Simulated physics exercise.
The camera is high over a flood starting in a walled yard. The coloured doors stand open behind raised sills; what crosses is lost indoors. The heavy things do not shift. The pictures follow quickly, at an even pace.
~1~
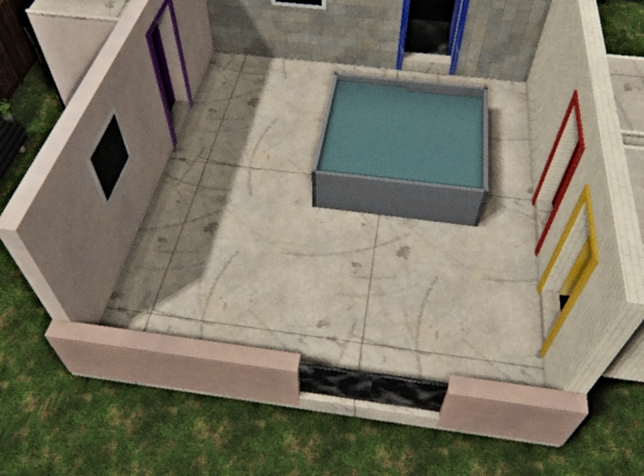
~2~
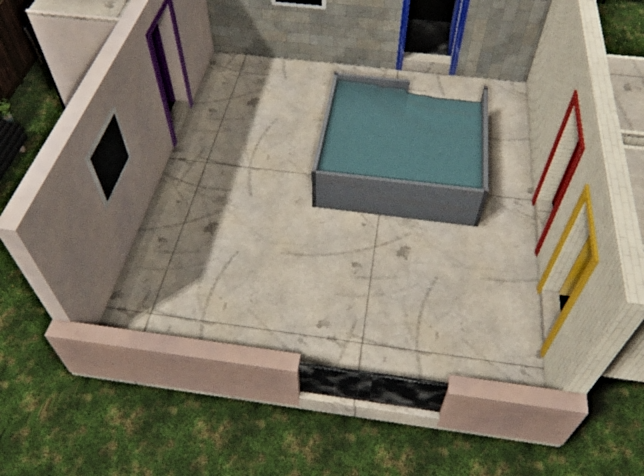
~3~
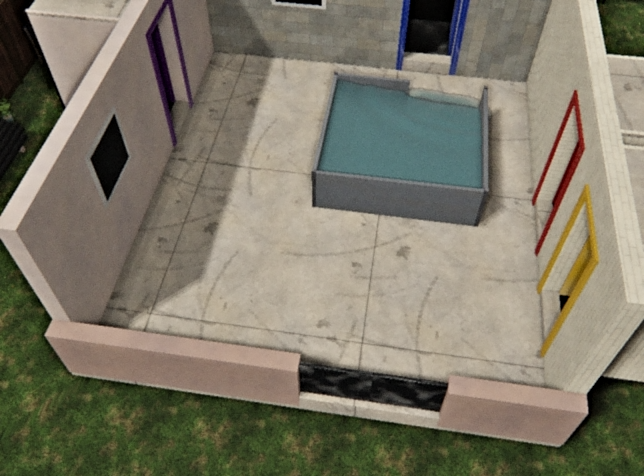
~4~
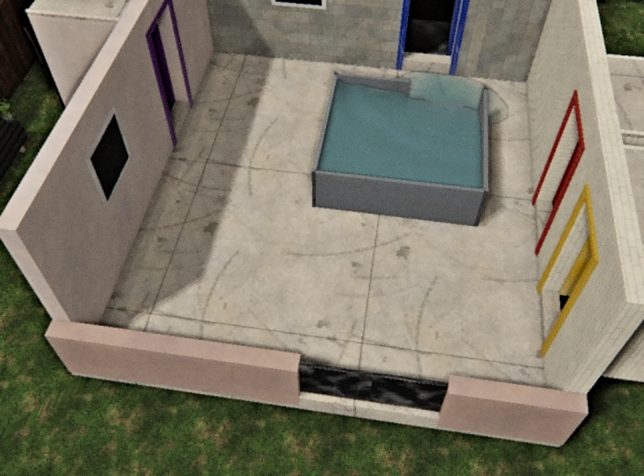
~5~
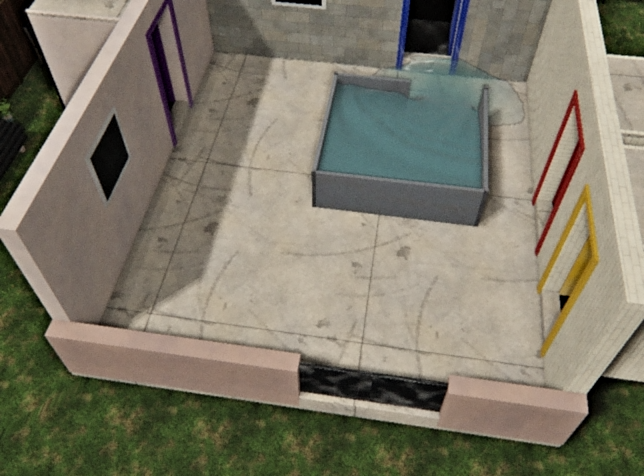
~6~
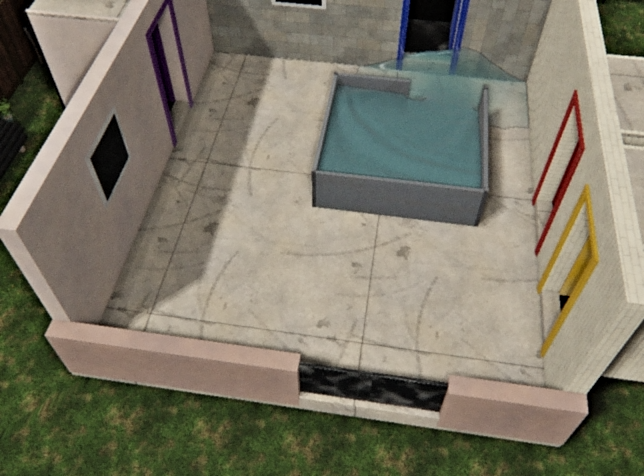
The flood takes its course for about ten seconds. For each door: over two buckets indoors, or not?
In the end: The red door stays under that; the yellow door stays under that; the blue door takes more than that; the purple door stays under that.
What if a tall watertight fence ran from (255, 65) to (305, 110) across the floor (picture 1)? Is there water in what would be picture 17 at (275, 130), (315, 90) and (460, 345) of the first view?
As listed: Free of water, wet, no water.
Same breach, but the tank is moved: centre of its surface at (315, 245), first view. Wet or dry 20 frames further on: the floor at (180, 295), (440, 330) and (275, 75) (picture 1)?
As listed: Clear, not flooded, awash.
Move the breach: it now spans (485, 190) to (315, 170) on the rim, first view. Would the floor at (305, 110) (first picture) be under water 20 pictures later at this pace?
There: Clear.
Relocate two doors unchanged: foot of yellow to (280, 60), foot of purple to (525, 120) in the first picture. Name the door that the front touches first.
It is the door marked blue.
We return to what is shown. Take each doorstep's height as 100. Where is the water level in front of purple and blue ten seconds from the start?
Roughly 50 per cent, then 50 per cent.
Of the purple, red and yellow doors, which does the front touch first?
That is the one in red.
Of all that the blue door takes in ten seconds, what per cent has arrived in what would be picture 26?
Near 90 in a hundred.
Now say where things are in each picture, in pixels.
In the first picture, still water in the open tank at (404, 131).
In the second picture, the front is at a hidden place, out from the gap on the open tank's far side.
In the third picture, water pours out on the open tank's far side and has run to a hidden place.
In the fourth picture, the front is at (424, 73), out from the gap on the open tank's far side.
In the fifth picture, water pours out on the open tank's far side and has run to (387, 69).
In the sixth picture, the front is at (525, 83), out from the gap on the open tank's far side.
A moment on, water covers 15 % of the floor; the red door not reached, the yellow door not reached, the blue door over two buckets in, the purple door not reached.
Next, water covers 30 % of the floor; the red door wet at the sill, nothing in, the yellow door not reached, the blue door far over two buckets in, the purple door not reached.
Then, water covers 50 % of the floor; the red door wet at the sill, nothing in, the yellow door wet at the sill, nothing in, the blue door far over two buckets in, the purple door wet at the sill, nothing in.
Later, water covers 85 % of the floor; the red door wet at the sill, nothing in, the yellow door wet at the sill, nothing in, the blue door far over two buckets in, the purple door wet at the sill, nothing in.
In the end, water covers 95 % of the floor; the red door wet at the sill, nothing in, the yellow door wet at the sill, nothing in, the blue door far over two buckets in, the purple door wet at the sill, nothing in.
